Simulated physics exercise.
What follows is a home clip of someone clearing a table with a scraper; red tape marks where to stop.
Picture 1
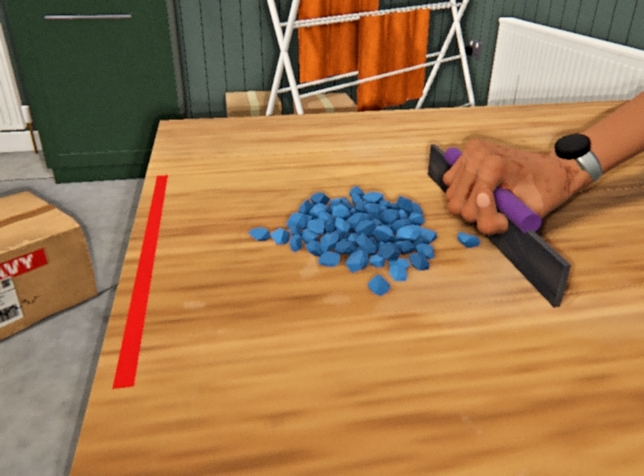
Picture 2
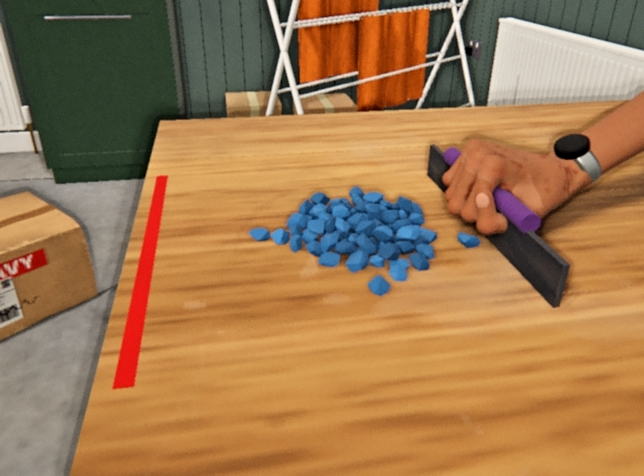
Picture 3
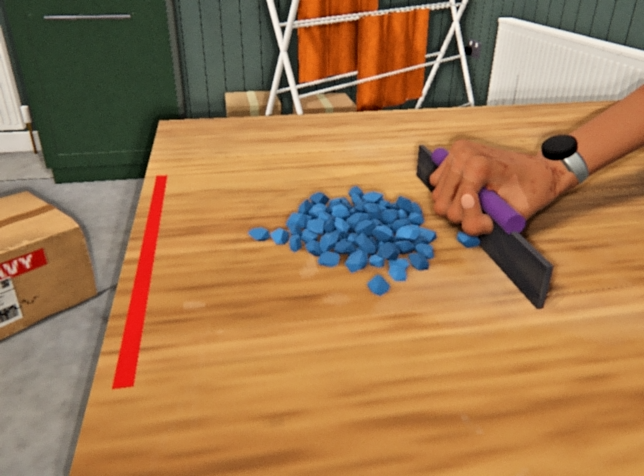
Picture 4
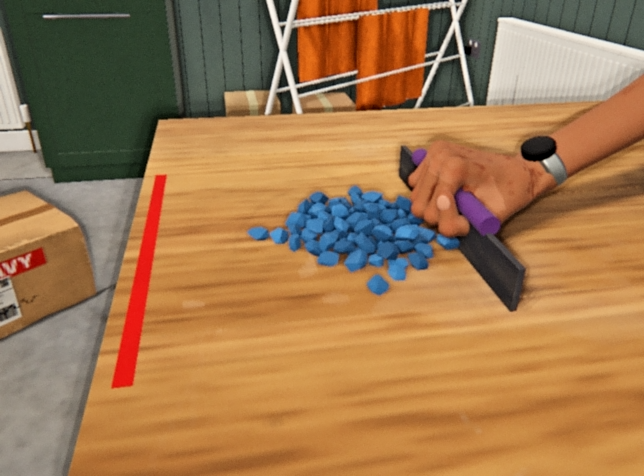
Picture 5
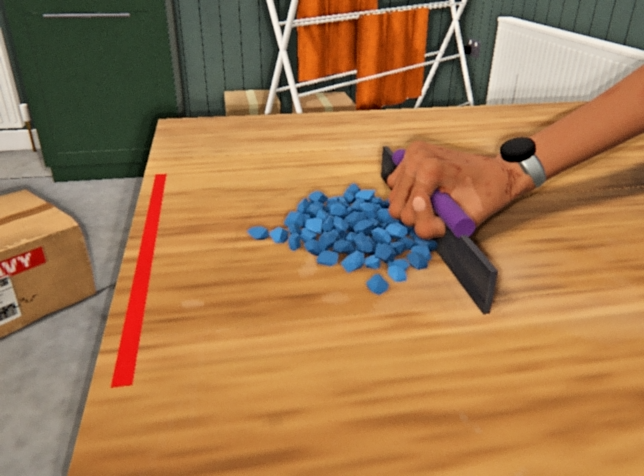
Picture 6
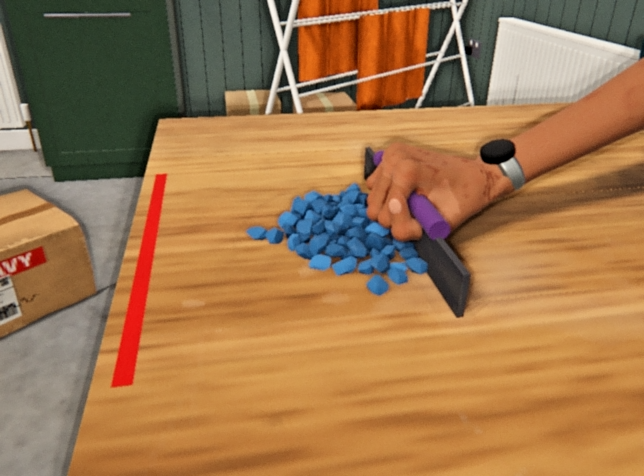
A hand gripping a purple-handled scraper rested on a wooden table, then slid it left into a heap of small blue stones, pushing most of them slightly toward the red tape.
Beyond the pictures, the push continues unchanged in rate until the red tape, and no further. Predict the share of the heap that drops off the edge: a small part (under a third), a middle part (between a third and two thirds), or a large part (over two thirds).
A large part, over two thirds.
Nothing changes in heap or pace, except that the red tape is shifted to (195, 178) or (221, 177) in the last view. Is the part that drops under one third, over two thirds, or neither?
For the first place it's the middle third, and for the second it's under a third.
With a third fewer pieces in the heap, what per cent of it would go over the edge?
Near 100 per cent of the pieces.
Soon, scraper still moving, near (271, 205); heap all on the table, its front near (145, 235).
A while on, scraper stopped at the red tape; heap most over the edge.
Towards the end, scraper stopped at the red tape; heap nearly all over the edge.
Finally, scraper stopped at the red tape; heap nearly all over the edge.
